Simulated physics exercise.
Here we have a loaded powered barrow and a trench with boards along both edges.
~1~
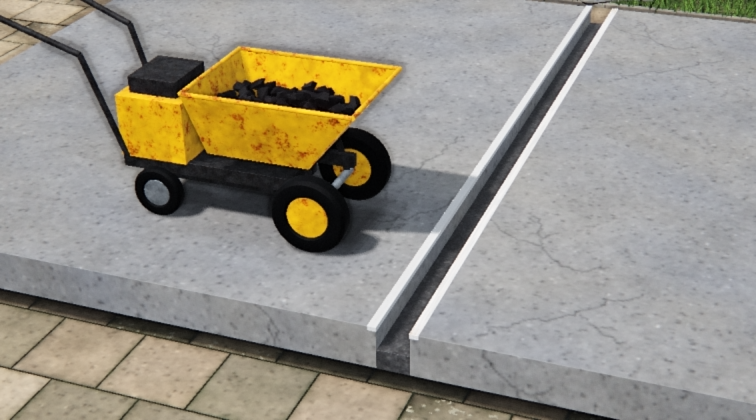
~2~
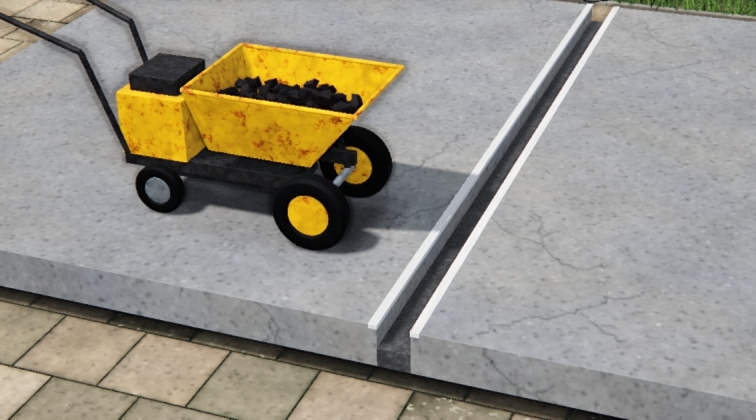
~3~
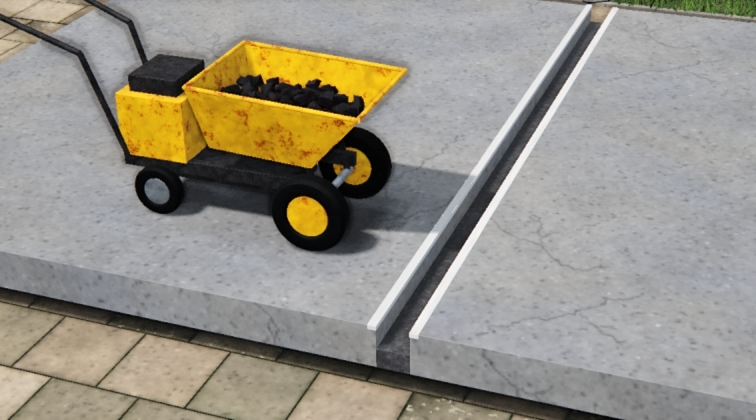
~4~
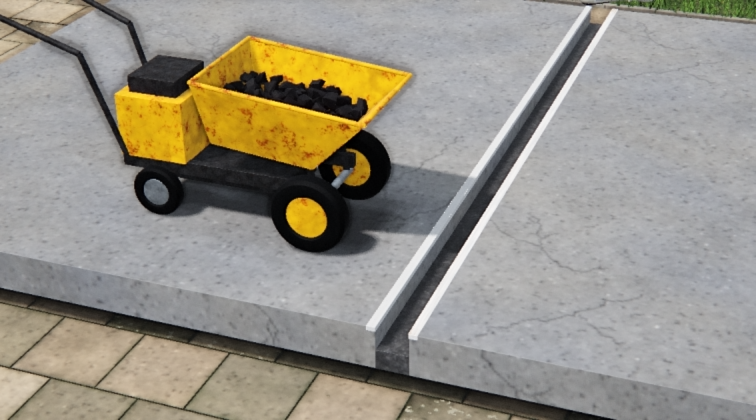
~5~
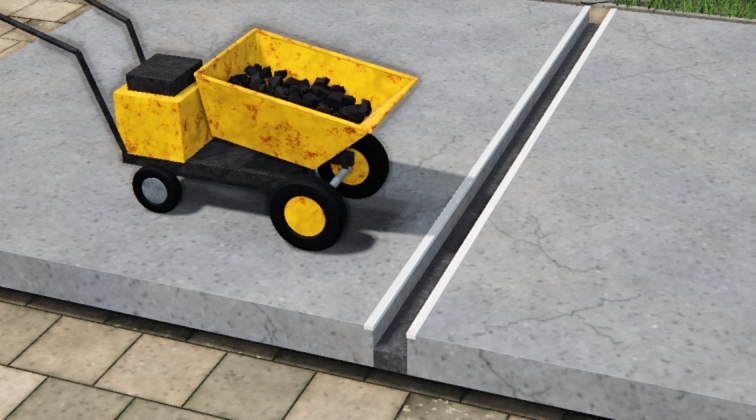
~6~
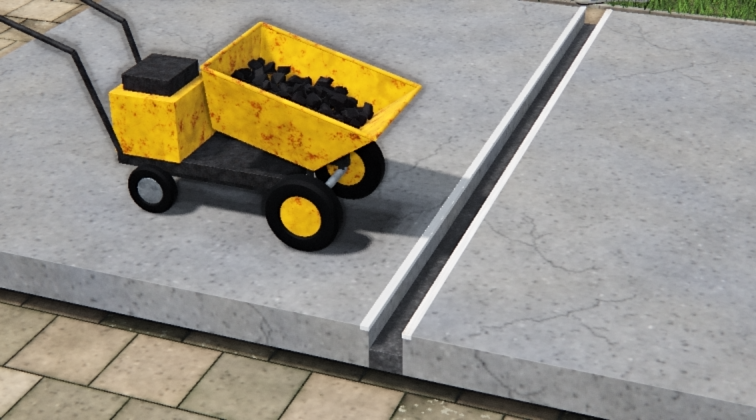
A yellow skip of black lumps on a powered barrow tilting gradually forward to the right, beside a narrow board-edged trench.
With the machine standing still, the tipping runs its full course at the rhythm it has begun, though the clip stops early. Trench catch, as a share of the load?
Below half.
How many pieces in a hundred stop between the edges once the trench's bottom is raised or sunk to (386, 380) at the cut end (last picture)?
50 %.
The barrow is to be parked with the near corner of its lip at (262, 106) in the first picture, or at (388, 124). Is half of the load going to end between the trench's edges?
Place one, the lesser portion; place two, the lesser portion.
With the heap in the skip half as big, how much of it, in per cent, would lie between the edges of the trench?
About 40 %.
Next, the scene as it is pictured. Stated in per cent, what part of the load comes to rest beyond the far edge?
It works out to roughly 50 percent.
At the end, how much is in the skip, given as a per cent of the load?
25 per cent, roughly.
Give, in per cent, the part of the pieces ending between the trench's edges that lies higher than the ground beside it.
20 per cent or so.
Soon, skip tipped steeply; all in the skip.
A while on, skip tipped right over; most in the skip; a stray few in or heaped over the trench; a small part beyond it.
Towards the end, skip tipped right over; about a quarter in the skip; about a quarter in or heaped over the trench; about half beyond it.
Finally, skip tipped right over; about a quarter in the skip; about a quarter in or heaped over the trench; about half beyond it.
